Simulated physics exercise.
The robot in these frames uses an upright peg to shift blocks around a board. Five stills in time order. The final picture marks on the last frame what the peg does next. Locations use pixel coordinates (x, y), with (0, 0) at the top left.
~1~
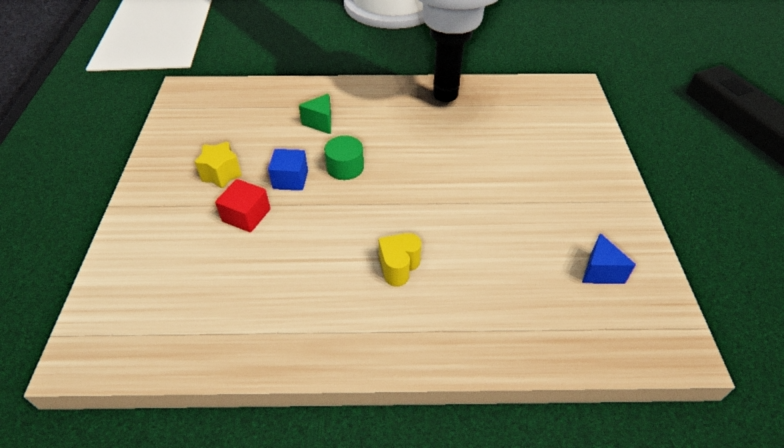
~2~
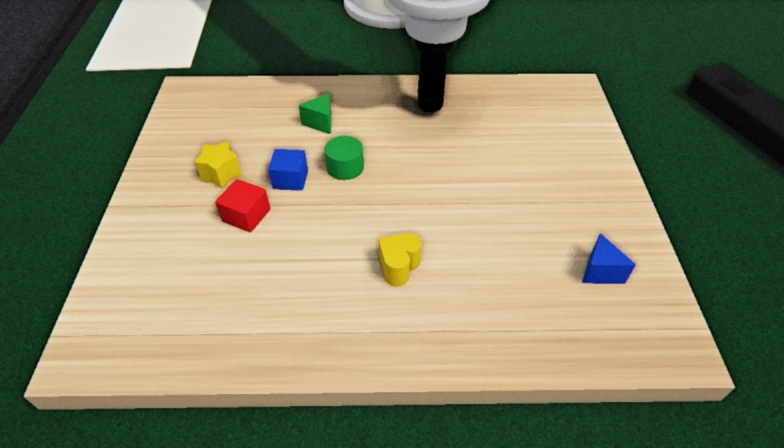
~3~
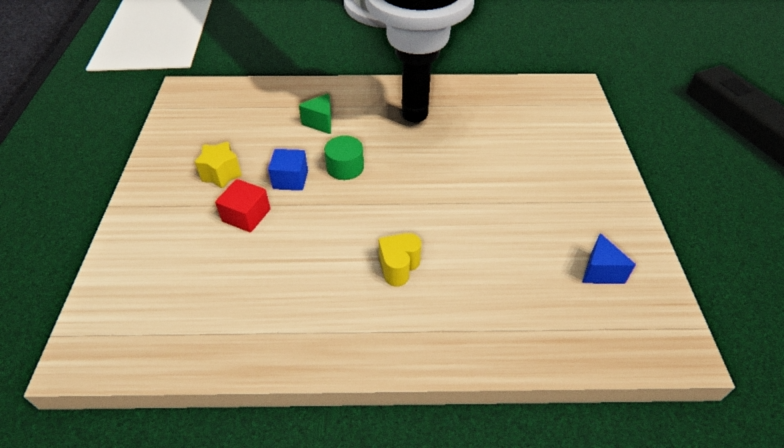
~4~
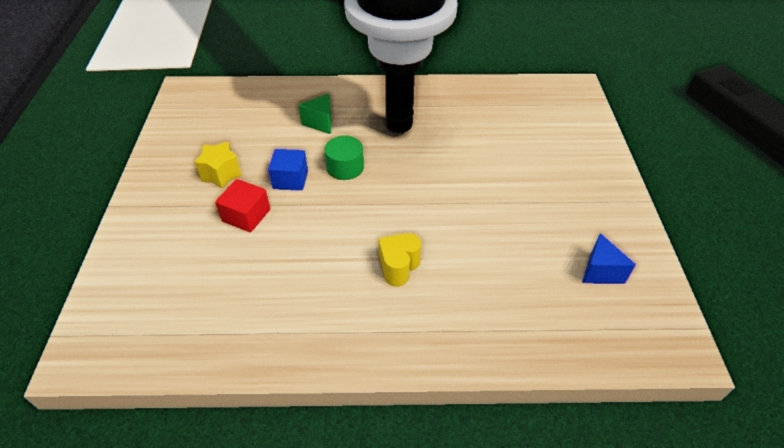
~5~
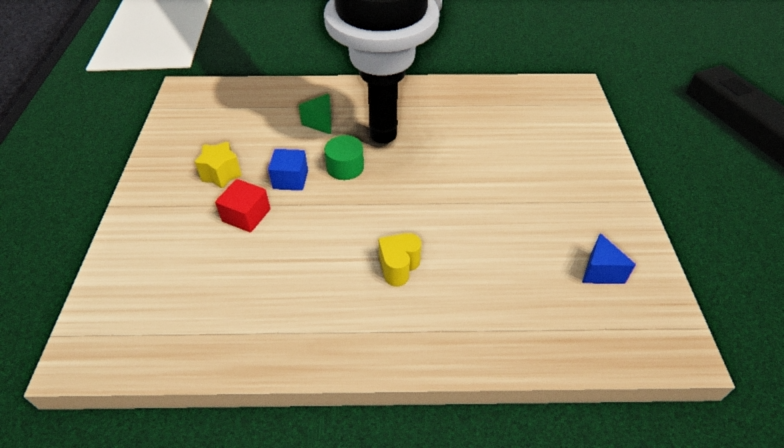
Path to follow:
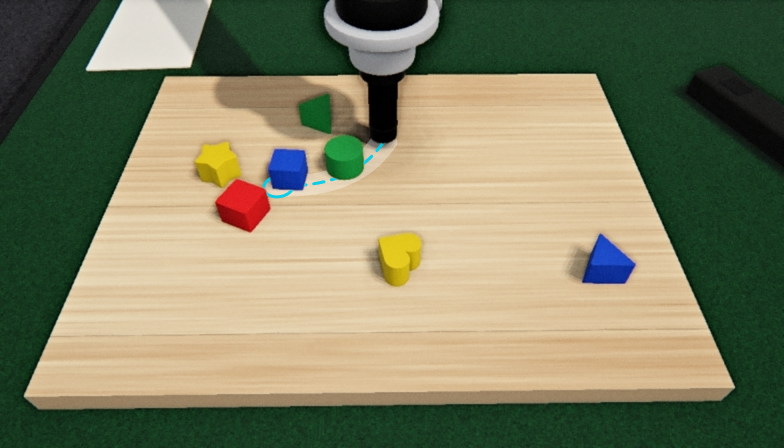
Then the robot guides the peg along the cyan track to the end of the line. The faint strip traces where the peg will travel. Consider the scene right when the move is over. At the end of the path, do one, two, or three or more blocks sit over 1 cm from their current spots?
The count will be 3 or more.
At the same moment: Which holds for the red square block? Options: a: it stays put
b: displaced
b - displaced.
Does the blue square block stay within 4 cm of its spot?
No, that is not how it ends up.
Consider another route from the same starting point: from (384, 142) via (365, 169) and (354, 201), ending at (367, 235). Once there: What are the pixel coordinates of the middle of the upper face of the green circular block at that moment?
The centre of its top face lies at (321, 161).
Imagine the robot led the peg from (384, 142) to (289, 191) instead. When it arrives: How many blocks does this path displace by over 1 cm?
Total: Two.
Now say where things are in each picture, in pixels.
In the first picture, tip of the peg (445, 95), middles of tops, yellow star block (216, 154), red square block (241, 195), blue square block (287, 159), green circular block (344, 147).
In the second picture, peg (430, 105), nothing pushed.
In the third picture, peg (415, 115), nothing pushed.
In the fourth picture, peg (399, 125), nothing pushed.
In the fifth picture, peg (383, 136), yellow star block (216, 154), red square block (241, 195), blue square block (287, 159), green circular block (344, 147).
The line goes from (384, 142) via (360, 166) and (323, 182), ending at (279, 186).
The first path, step by step. One third of the way, peg (360, 160); green circular block (326, 156).
Two thirds of the way, peg (321, 175); blue square block (250, 163), turned 20° clockwise; green circular block (285, 169).
At the end, peg (277, 179); yellow star block (200, 149); red square block (223, 209); blue square block (226, 160), turned 45° clockwise; green circular block (242, 181).
